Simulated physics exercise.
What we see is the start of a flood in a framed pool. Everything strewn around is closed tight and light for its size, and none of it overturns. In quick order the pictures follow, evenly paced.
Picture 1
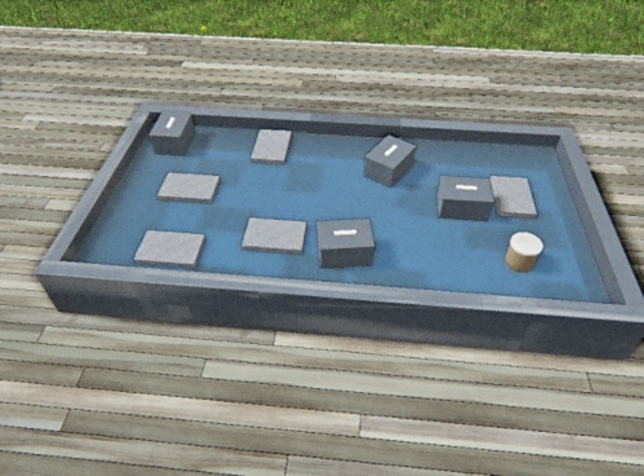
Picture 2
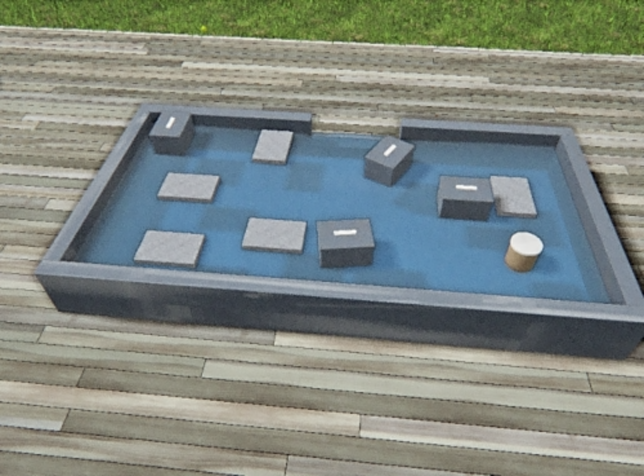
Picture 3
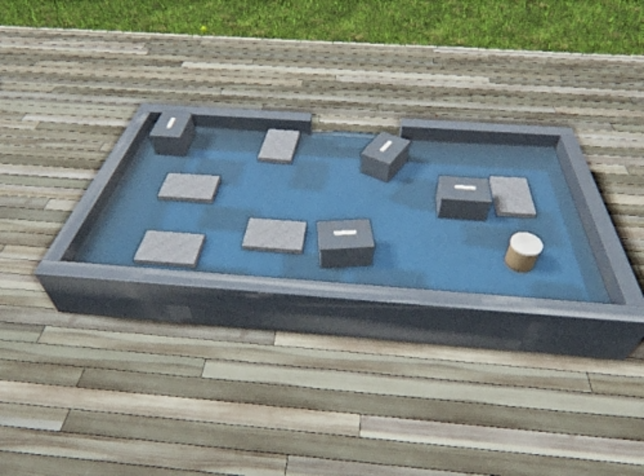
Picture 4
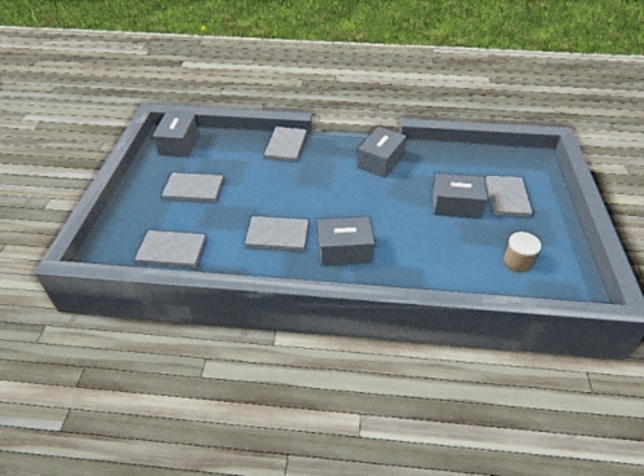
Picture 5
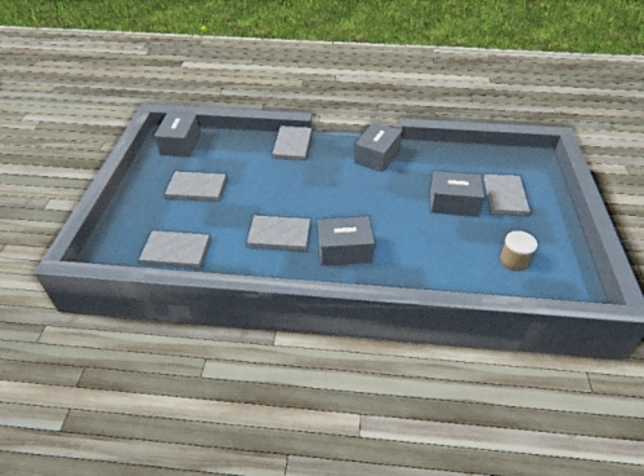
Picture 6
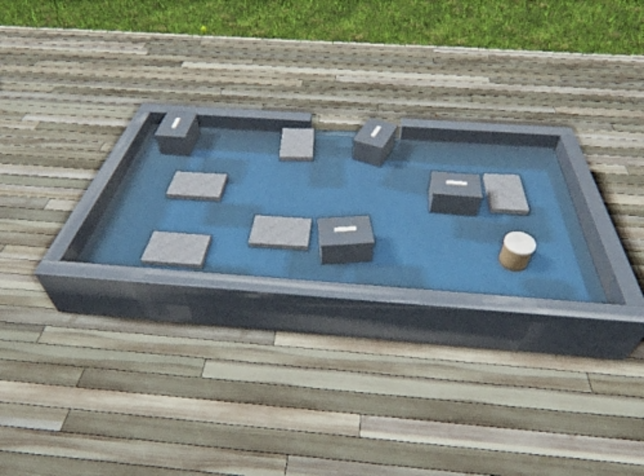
A framed pool's back wall opens, and the floating boxes and slabs drift slightly toward the gap.
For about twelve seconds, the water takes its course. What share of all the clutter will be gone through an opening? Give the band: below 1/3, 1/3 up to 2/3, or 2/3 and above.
Band: Below 1/3.
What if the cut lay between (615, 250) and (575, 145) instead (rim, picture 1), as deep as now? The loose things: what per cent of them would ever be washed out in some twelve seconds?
Estimate: Around 40 per cent.
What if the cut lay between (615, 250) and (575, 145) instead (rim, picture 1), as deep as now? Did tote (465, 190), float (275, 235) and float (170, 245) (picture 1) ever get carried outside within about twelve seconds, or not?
First one exits, second never exits, third never exits.
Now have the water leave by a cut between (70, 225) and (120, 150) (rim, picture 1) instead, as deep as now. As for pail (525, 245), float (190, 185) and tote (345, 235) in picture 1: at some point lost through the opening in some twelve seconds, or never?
Following that order: Remains behind; escaped; remains behind.
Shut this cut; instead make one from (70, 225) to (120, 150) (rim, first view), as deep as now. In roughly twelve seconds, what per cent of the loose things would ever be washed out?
It works out at 10 percent.
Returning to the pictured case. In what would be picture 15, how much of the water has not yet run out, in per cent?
Near 84 per cent.
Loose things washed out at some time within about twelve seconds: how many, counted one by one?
2.
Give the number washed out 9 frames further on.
I reckon 2.
A moment on, 0 of 10 are out; 10 afloat.
Next, 2 of 10 are out; 8 afloat.
Later, 2 of 10 are out; 8 afloat.
In the end, 2 of 10 are out; 8 afloat.
